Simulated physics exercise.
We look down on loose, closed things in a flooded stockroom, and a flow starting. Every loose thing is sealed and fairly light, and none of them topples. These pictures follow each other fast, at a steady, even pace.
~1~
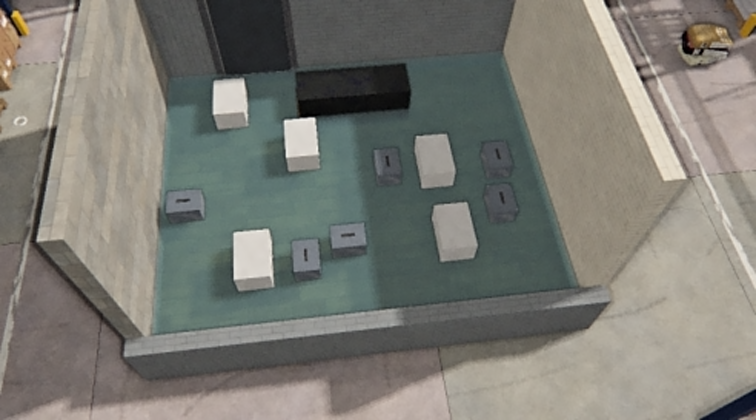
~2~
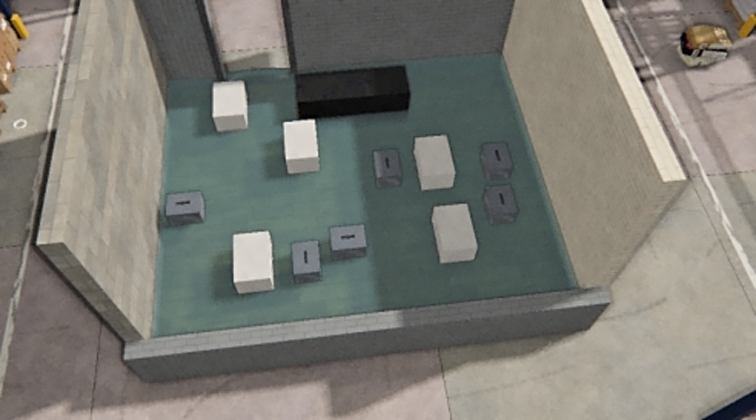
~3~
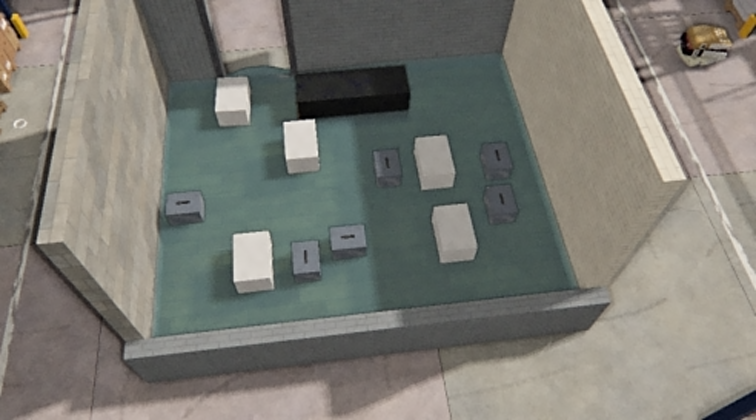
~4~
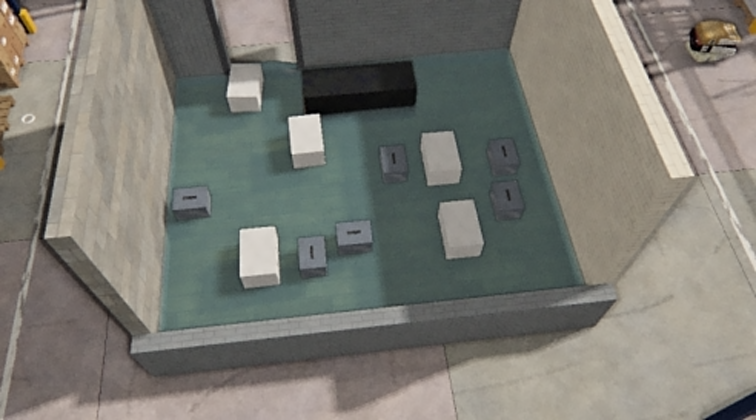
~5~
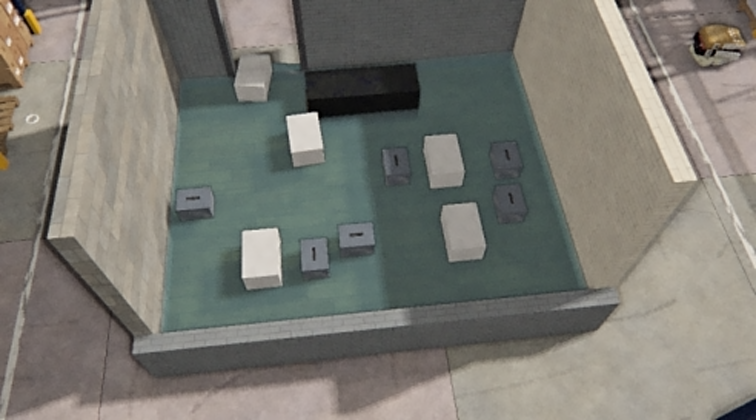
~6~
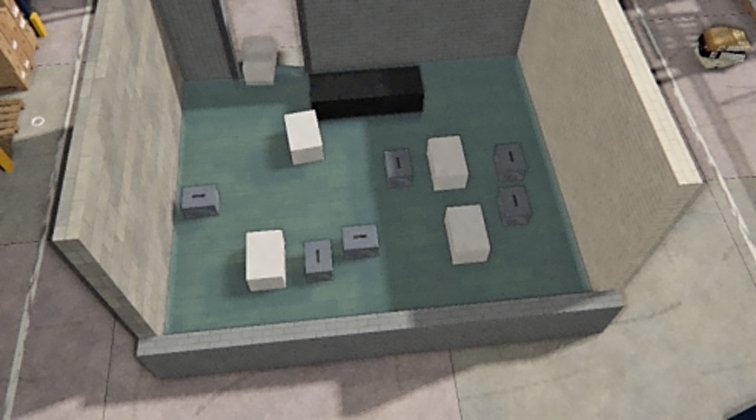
A white box at the back left slid toward the doorway after its dark door vanished, leaving a gap, and moved into the opening while the other white and gray boxes barely shifted.
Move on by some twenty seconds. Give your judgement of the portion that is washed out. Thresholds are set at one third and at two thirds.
The result is a middle share, a third to two thirds.
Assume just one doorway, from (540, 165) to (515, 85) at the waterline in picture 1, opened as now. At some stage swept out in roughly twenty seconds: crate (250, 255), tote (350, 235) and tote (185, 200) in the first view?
Item one never gets out, item two leaves at some point, item three never gets out.
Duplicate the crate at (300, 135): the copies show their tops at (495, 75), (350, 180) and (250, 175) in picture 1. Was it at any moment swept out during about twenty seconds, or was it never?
Here's how it goes, in order: Does not get out, then gets out, then gets out.
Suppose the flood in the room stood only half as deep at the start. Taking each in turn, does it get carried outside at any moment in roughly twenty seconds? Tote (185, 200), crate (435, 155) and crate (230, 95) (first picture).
Notes - A: Lost; B: Still there; C: Lost.
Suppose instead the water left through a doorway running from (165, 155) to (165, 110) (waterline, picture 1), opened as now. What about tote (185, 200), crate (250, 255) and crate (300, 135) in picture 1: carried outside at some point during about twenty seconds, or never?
Going through them in turn: Escaped; escaped; escaped.
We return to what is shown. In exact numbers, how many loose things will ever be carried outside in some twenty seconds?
Count: 4.
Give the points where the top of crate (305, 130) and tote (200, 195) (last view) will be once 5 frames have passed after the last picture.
Around (273, 77) and (195, 162).
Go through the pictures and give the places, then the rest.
A crate at (229, 96), afloat; a crate at (301, 137) floats; 0 of 11 have shifted, in the first picture.
A crate at (228, 98) floats; a crate at (300, 139) floats; 0 of 11 have shifted, in the second picture.
A crate at (232, 94), afloat, close to its start; a crate at (300, 139) floats; 1 of 11 have shifted, in the third picture.
A crate at (244, 80), afloat, close to its start; a crate at (306, 134), afloat, close to its start; 1 of 11 have shifted, in the fourth picture.
A crate at (252, 70) floats, a stride from its start; a crate at (304, 132), afloat, close to its start; 2 of 11 have shifted, in the fifth picture.
A crate at (259, 54) floats, a stride from its start; a crate at (303, 130), afloat, close to its start; 3 of 11 have shifted, in the sixth picture.
A moment on, 1 of 11 are out; 10 afloat.
Next, 2 of 11 are out; 9 afloat.
Later, 4 of 11 are out; 7 afloat.
In the end, 4 of 11 are out; 7 afloat.
